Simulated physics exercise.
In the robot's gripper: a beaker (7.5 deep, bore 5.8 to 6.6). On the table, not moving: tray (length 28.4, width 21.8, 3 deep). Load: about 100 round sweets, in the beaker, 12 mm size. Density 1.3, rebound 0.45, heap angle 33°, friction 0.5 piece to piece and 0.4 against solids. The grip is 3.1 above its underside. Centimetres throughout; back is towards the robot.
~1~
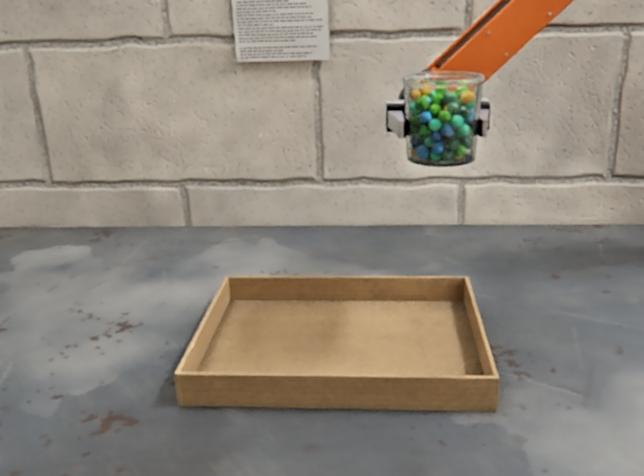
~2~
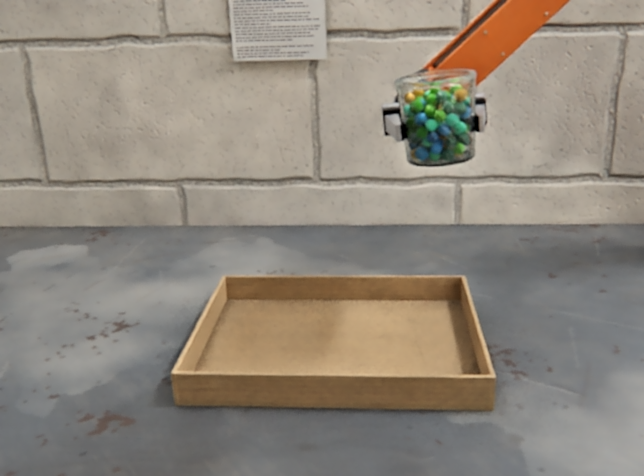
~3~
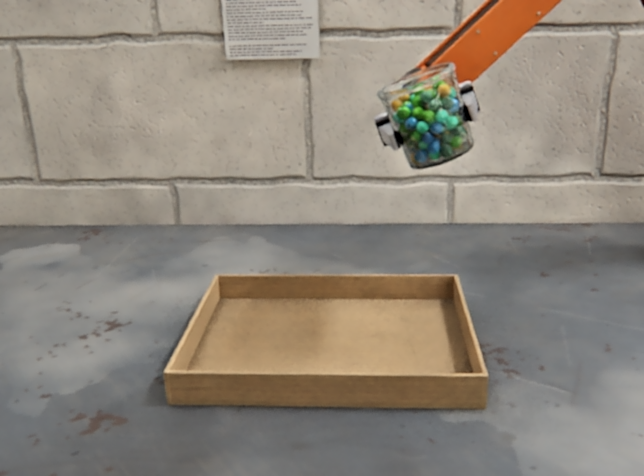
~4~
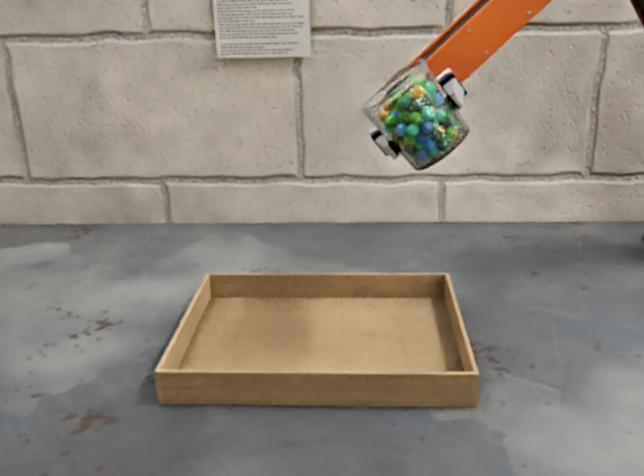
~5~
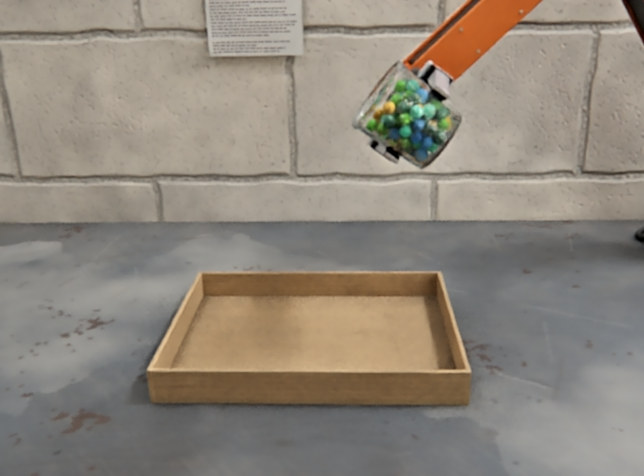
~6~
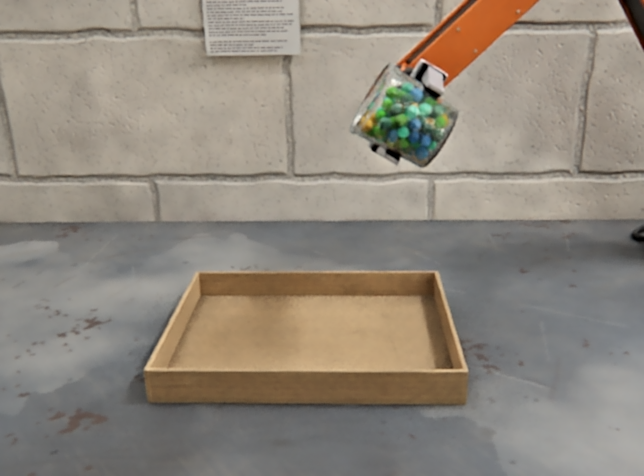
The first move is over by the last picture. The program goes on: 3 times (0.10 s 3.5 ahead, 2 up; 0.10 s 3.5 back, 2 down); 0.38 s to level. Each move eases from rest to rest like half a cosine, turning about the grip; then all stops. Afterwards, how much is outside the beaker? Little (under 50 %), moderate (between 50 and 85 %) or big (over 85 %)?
Share outside the beaker: Moderate (between 50 and 85 %).
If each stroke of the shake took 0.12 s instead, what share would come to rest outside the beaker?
Then about 50 per cent.
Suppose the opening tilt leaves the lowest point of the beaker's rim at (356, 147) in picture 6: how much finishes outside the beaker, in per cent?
About 90 per cent.
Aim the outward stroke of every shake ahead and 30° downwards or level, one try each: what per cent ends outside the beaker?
Some 20 and 45 per cent.
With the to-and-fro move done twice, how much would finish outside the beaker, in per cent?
It would be near 60 per cent.
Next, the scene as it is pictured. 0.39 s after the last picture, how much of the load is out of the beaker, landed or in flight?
Some 50 per cent.
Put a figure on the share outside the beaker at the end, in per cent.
Roughly 70 per cent.
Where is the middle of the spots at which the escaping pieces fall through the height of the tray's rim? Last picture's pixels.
Around (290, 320).
Then, 0.39 s on, tilted 59° forward, highest piece 26 above the table; 54 in the beaker, 37 in the tray, 13 in flight or on a rim.
Then, 0.78 s on, tilted 31° forward, highest piece 25 above the table; 70 in the tray, 31 in the beaker, 1 on the table or floor, 2 in flight or on a rim.
Then, 1.18 s on, level, highest piece 24 above the table; 71 in the tray, 31 in the beaker, 2 on the table or floor.
Then, 2.23 s on, level, highest piece 24 above the table; 71 in the tray, 31 in the beaker, 2 on the table or floor.
In the end, 71 in the tray, 31 in the beaker, 2 on the table or floor. That is 70 % outside the beaker.
